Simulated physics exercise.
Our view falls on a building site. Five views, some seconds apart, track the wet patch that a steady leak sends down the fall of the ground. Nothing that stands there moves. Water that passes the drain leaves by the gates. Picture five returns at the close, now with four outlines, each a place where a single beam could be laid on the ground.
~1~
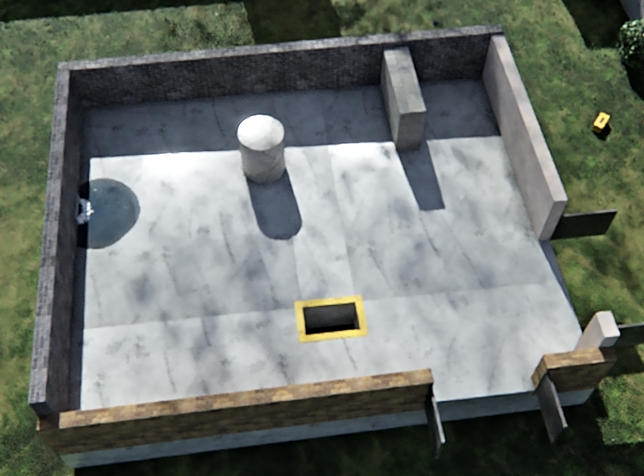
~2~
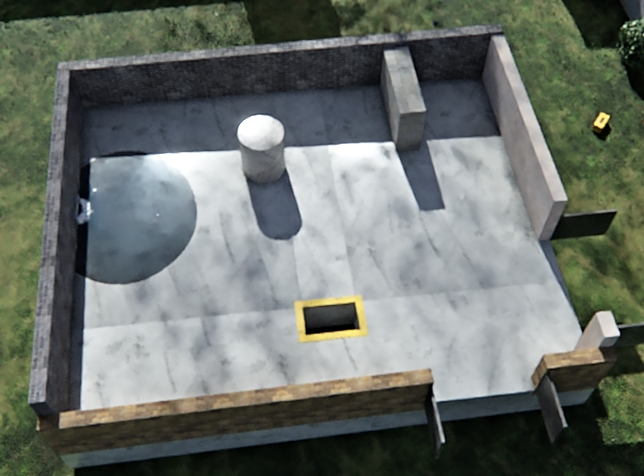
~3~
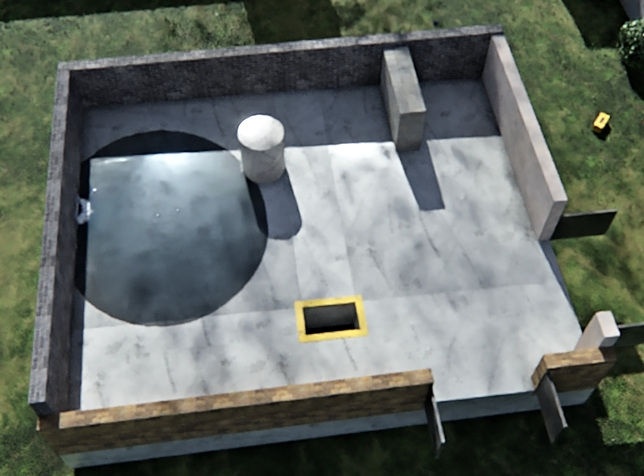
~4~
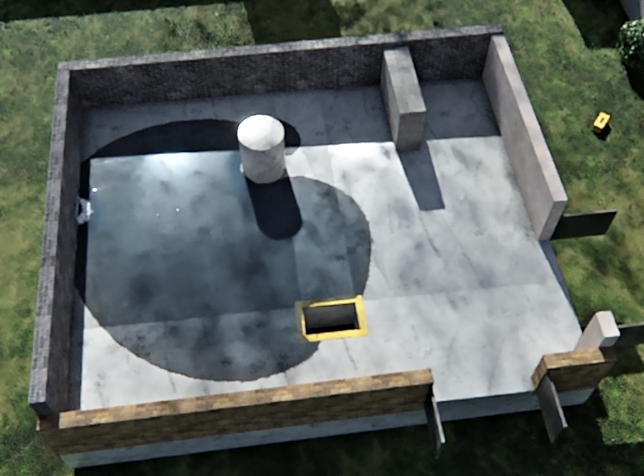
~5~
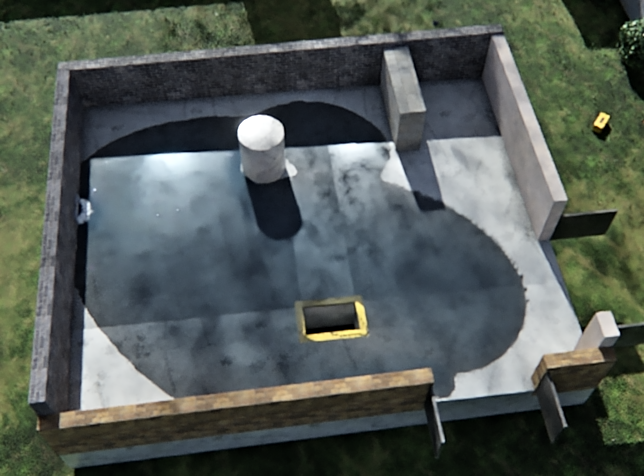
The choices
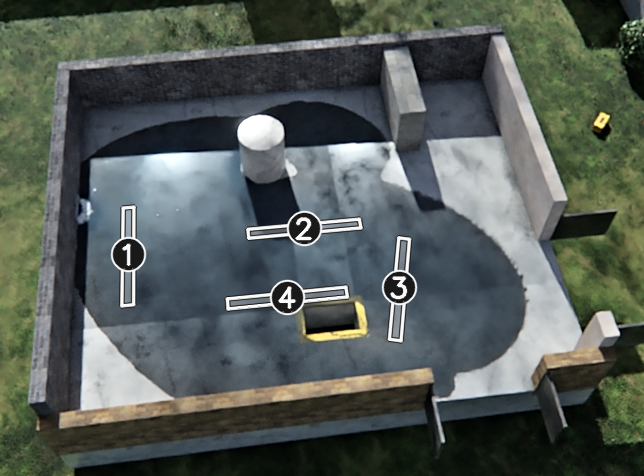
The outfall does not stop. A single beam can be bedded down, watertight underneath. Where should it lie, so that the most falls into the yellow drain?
3 works best here.
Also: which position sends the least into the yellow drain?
That is position 4.
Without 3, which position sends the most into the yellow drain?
Position 2.
In white, 1 from (127, 305) to (128, 207); 2 from (248, 233) to (360, 223); 3 from (395, 340) to (404, 238); 4 from (227, 303) to (346, 292).
If 1 is chosen, about 13 % of the stream goes into the yellow drain, about 87 % out by the gates.
If 2 is chosen, about 22 % of the stream goes into the yellow drain, about 78 % out by the gates.
If 3 is chosen, about 31 % of the stream goes into the yellow drain, about 69 % out by the gates.
If 4 is chosen, about 3 % of the stream goes into the yellow drain, about 97 % out by the gates.
